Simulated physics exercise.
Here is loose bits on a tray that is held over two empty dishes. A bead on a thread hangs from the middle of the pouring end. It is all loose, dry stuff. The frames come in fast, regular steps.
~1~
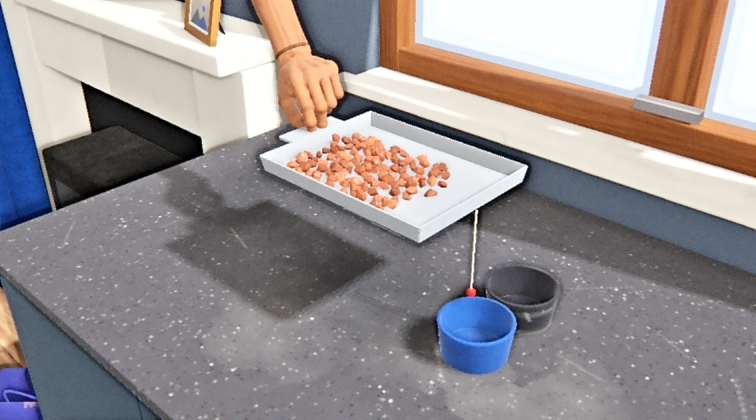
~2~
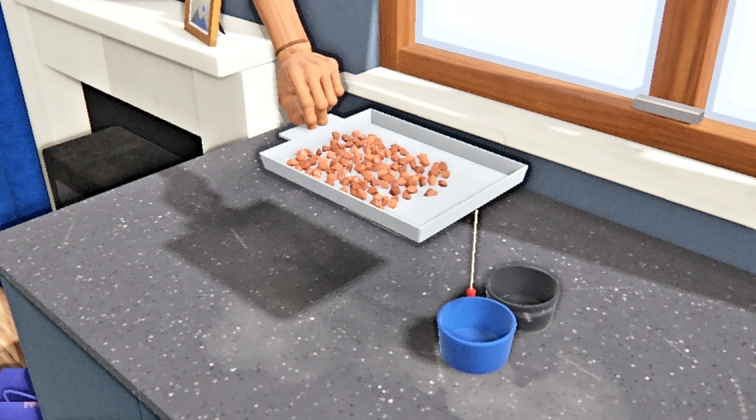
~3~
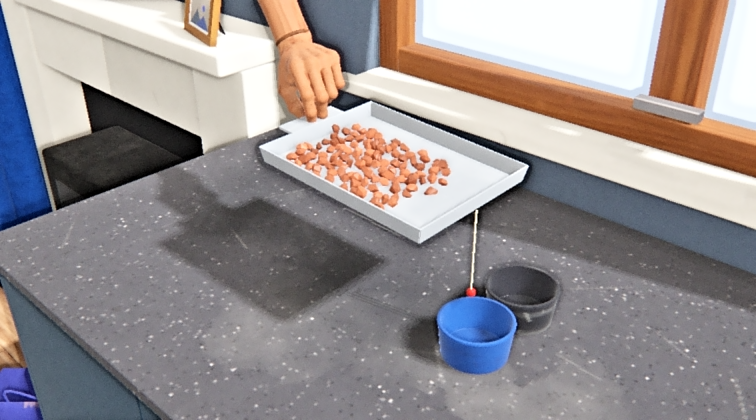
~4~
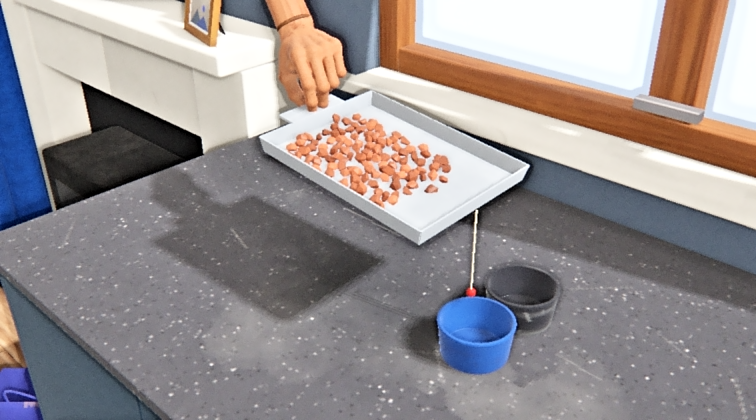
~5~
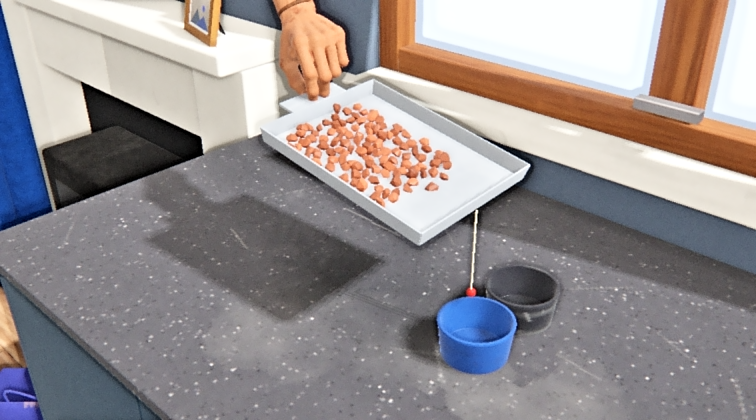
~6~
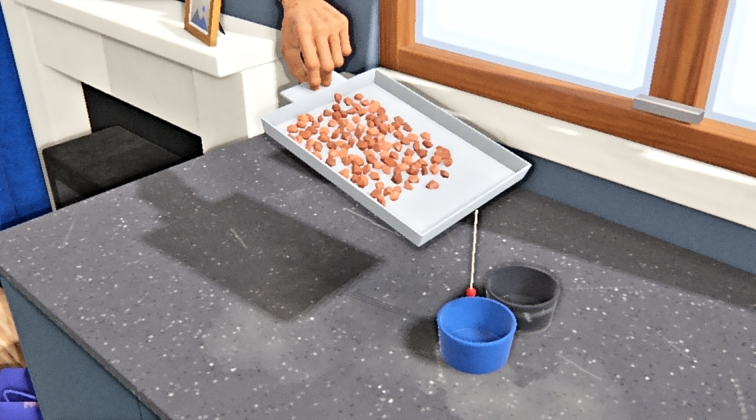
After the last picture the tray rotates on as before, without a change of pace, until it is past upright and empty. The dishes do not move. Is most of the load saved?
In the dishes lies under half of it.
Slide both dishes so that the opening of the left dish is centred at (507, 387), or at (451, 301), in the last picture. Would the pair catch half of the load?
In turn: Below a half; not half.
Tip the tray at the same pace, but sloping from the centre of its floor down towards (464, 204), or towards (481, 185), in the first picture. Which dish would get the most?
In turn: The dish on the left; the right dish.
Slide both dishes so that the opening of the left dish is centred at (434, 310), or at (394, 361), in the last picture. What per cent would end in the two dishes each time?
Near 0 % and 30 %.
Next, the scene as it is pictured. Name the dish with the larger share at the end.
Fuller: The dish on the left.
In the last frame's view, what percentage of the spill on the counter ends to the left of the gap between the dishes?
It comes to 70 per cent or so.
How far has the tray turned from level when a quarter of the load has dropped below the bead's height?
Near 90 degrees.
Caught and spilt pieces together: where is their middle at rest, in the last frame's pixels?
Roughly at (463, 383).
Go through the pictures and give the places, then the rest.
The first picture shows corners of the pouring end (419, 225) and (523, 166), level; middle of the load (369, 167), bits of crushed brick; left dish (506, 349); right dish (551, 312); bead on its thread (471, 292).
The second picture shows corners of the pouring end (420, 226) and (523, 166), level; middle of the load (369, 166).
The third picture shows corners of the pouring end (420, 227) and (524, 166), tipped barely, lowest at the left corner; middle of the load (369, 162).
The fourth picture shows corners of the pouring end (421, 229) and (524, 165), tipped a little, lowest at the left corner; middle of the load (369, 156).
The fifth picture shows corners of the pouring end (421, 230) and (525, 165), tipped a little, lowest at the left corner; middle of the load (367, 146).
The sixth picture shows corners of the pouring end (422, 232) and (526, 164), tipped a little, lowest at the left corner; middle of the load (368, 139); left dish (506, 349); right dish (551, 312).
Just after the last frame, tray tipped steeply; almost all on the tray; just a few in the air.
A moment on, tray tipped right over; roughly half on the tray; about a tenth in the left dish; roughly a third outside both; about a tenth in the air.
Further on, tray tipped past a quarter turn; roughly a quarter in the left dish; just a few in the right dish; the larger part outside both.
When it is over, tray tipped past a quarter turn; roughly a quarter in the left dish; just a few in the right dish; the larger part outside both.
